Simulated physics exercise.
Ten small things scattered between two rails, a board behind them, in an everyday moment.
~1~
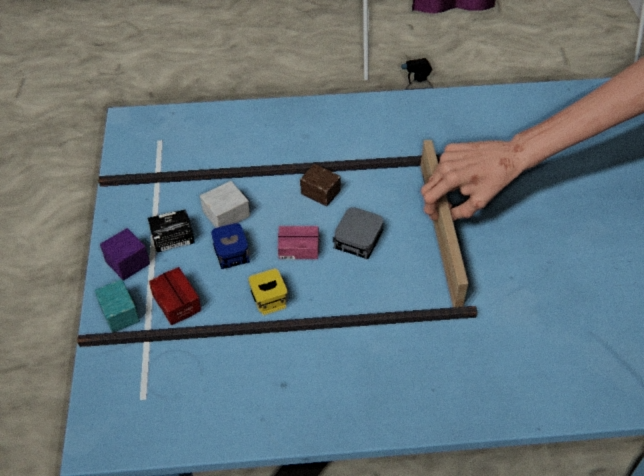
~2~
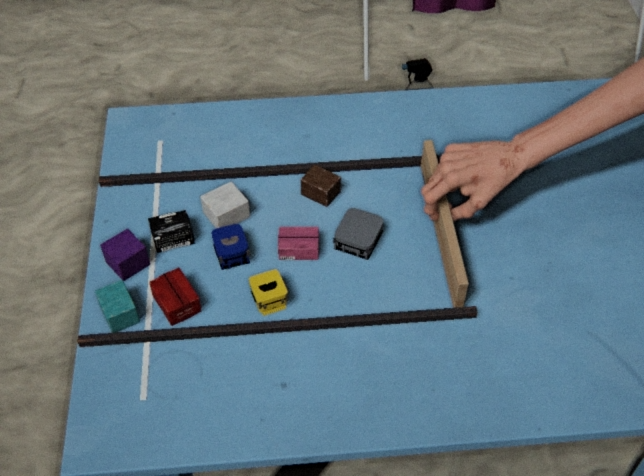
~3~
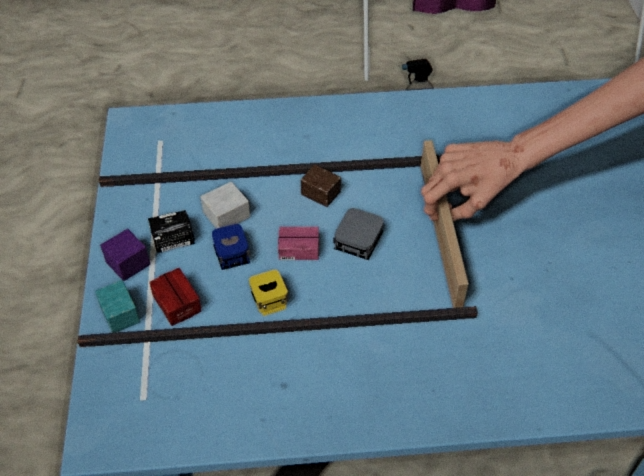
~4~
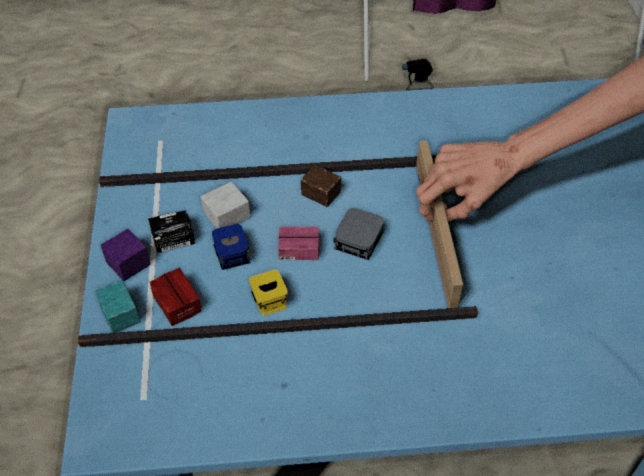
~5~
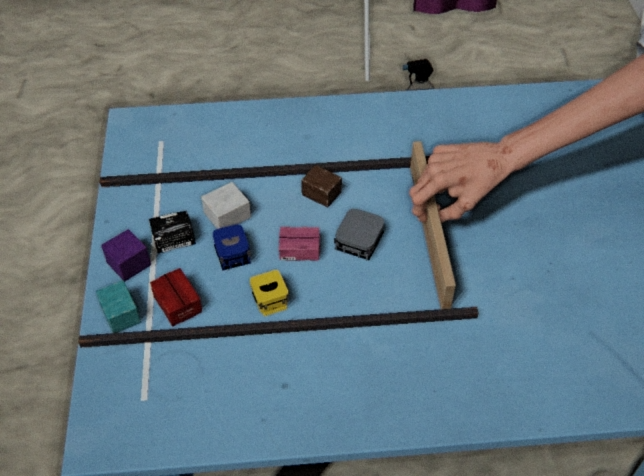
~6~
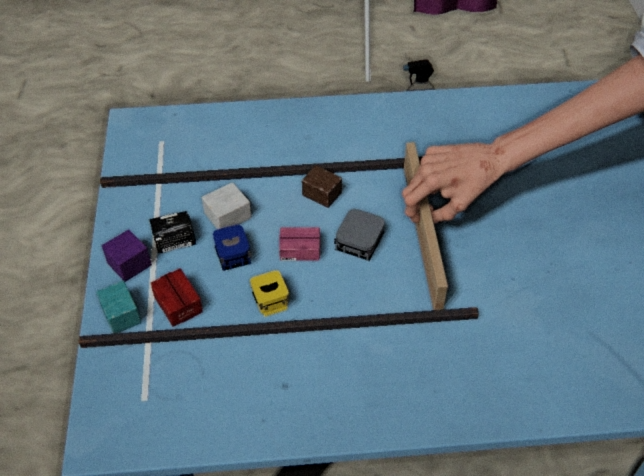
To begin with, a hand holds a wooden board upright and still between two dark rails on a blue table, to the right of ten scattered small blocks and cases in various colours. Then the hand slides the board slightly left along the rails, while the small objects stay where they are.
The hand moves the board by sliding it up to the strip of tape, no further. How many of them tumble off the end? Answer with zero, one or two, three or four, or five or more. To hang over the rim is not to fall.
Three or four.
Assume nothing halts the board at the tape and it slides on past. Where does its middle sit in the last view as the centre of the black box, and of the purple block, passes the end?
For the black box, about (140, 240); for the purple block, about (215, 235).
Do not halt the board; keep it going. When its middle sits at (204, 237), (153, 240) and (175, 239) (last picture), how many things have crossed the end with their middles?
1; 3; 2.
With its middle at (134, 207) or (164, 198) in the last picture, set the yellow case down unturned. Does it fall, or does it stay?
One after the other: It keeps its spot; it keeps its spot.
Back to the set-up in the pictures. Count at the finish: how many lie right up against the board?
Looks like 4 of them, all told.
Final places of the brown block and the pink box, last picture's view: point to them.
Roughly (139, 201), and the other roughly (92, 264).
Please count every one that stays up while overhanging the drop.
You'd get 2.
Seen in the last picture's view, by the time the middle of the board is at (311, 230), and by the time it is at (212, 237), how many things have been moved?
4 and 9.
Soon after, none off yet; turquoise block at rest near (119, 307); purple block at rest near (127, 256); black box at rest near (173, 232).
After that, none off yet; turquoise block at rest near (119, 307); purple block displaced about its own width near (103, 257); black box displaced about its own width near (122, 222).
In the end, the number that fall off is three or four; gone, blue case, purple block and turquoise block.
